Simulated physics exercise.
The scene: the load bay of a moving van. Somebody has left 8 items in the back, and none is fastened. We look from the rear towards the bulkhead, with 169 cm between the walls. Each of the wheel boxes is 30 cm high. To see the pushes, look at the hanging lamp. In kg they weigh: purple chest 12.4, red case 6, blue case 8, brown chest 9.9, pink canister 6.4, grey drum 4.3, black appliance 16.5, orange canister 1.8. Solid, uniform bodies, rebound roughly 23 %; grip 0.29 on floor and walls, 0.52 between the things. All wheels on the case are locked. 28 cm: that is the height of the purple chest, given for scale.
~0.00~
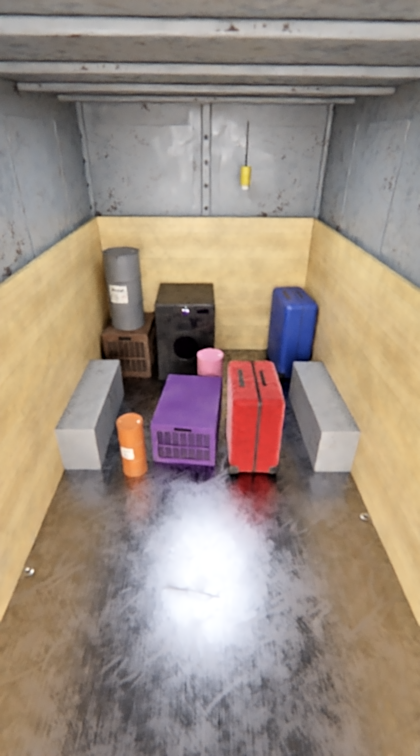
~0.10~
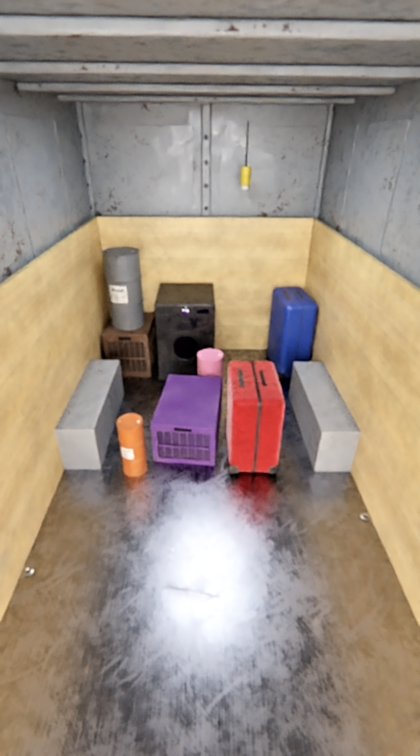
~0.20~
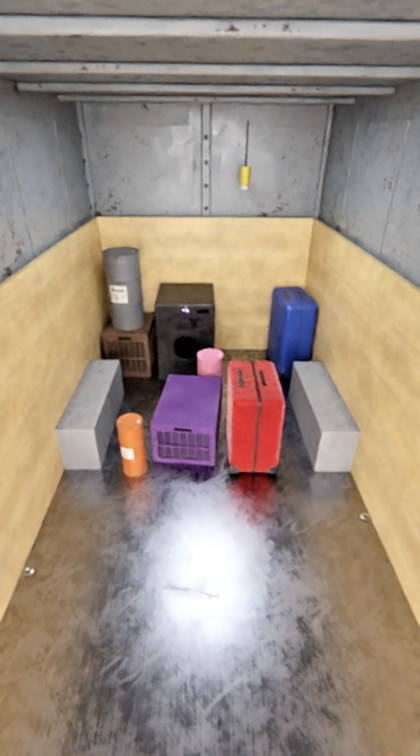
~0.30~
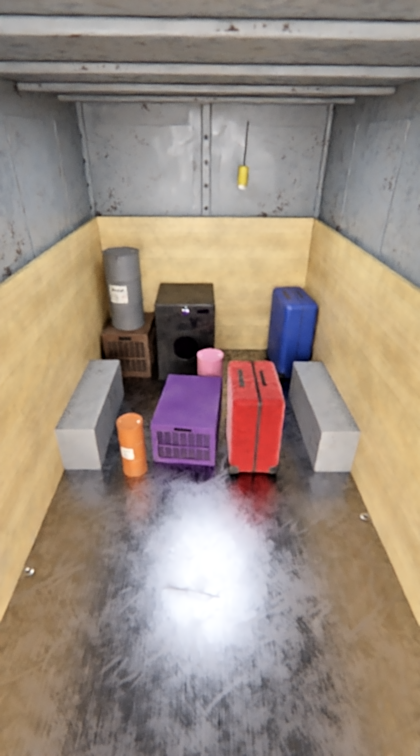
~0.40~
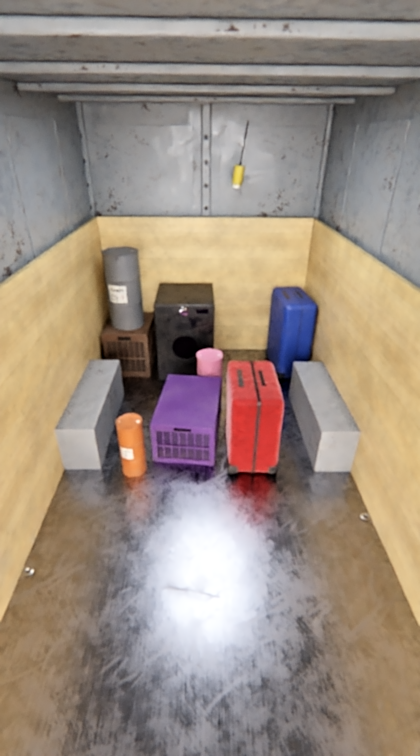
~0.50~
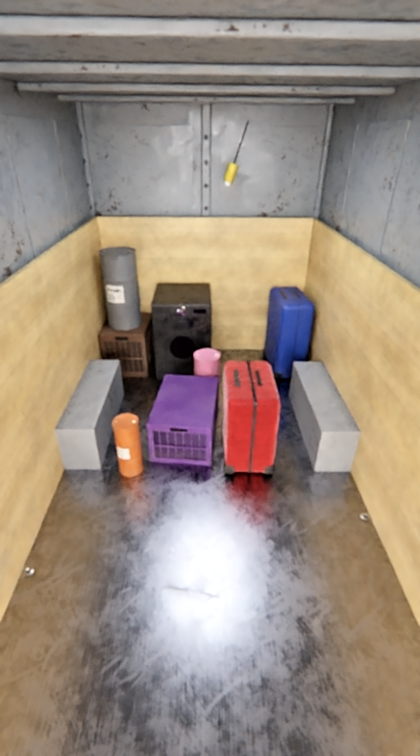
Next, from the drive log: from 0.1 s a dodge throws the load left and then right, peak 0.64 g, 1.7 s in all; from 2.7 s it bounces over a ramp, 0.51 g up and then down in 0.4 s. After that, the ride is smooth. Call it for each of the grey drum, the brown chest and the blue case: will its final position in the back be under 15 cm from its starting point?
Result: Grey drum will not; brown chest will not; blue case will.
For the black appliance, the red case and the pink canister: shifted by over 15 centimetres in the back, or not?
Well, the black appliance winds up somewhere else; the red case remains where it was; and the pink canister remains where it was.
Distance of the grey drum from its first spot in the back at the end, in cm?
The shift is close to 32 cm.
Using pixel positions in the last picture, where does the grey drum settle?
It finishes at roughly (166, 289).
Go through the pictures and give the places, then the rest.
The first frame shows steady run; grey drum (125, 289); brown chest (133, 344); blue case (290, 332).
The second frame shows steady run; pink canister (210, 377); black appliance (187, 331).
The third frame shows push 0.15 g left; orange canister (133, 446); purple chest (190, 417).
The fourth frame shows push 0.30 g left; red case (252, 415); pink canister (210, 377).
The fifth frame shows push 0.45 g left; black appliance (186, 331); orange canister (132, 446).
The sixth frame shows push 0.60 g left; grey drum (121, 289) moved 3 cm; brown chest (130, 344) moved 2 cm; blue case (287, 332) moved 2 cm.
After 0.70 s, push 0.38 g left; blue case moved 15 cm near (272, 332); grey drum moved 7 cm near (115, 289); brown chest moved 4 cm near (127, 343).
After 1.40 s, push 0.61 g right; blue case moved 34 cm near (249, 332); grey drum moved 3 cm near (121, 289); red case moved 32 cm.
After 1.60 s, push 0.30 g right; blue case moved 19 cm near (267, 332); brown chest moved 14 cm near (149, 343); grey drum moved 12 cm near (140, 289).
After 1.80 s, steady run; brown chest moved 29 cm near (166, 343); grey drum moved 27 cm near (159, 289); blue case moved 4 cm near (286, 332).
In the end (3.7 s), not toppled but over 15 cm from the start, brown chest, grey drum, black appliance and orange canister; the other 4 under 15 cm from the start. In the last view, grey drum near (166, 289), brown chest near (173, 343).
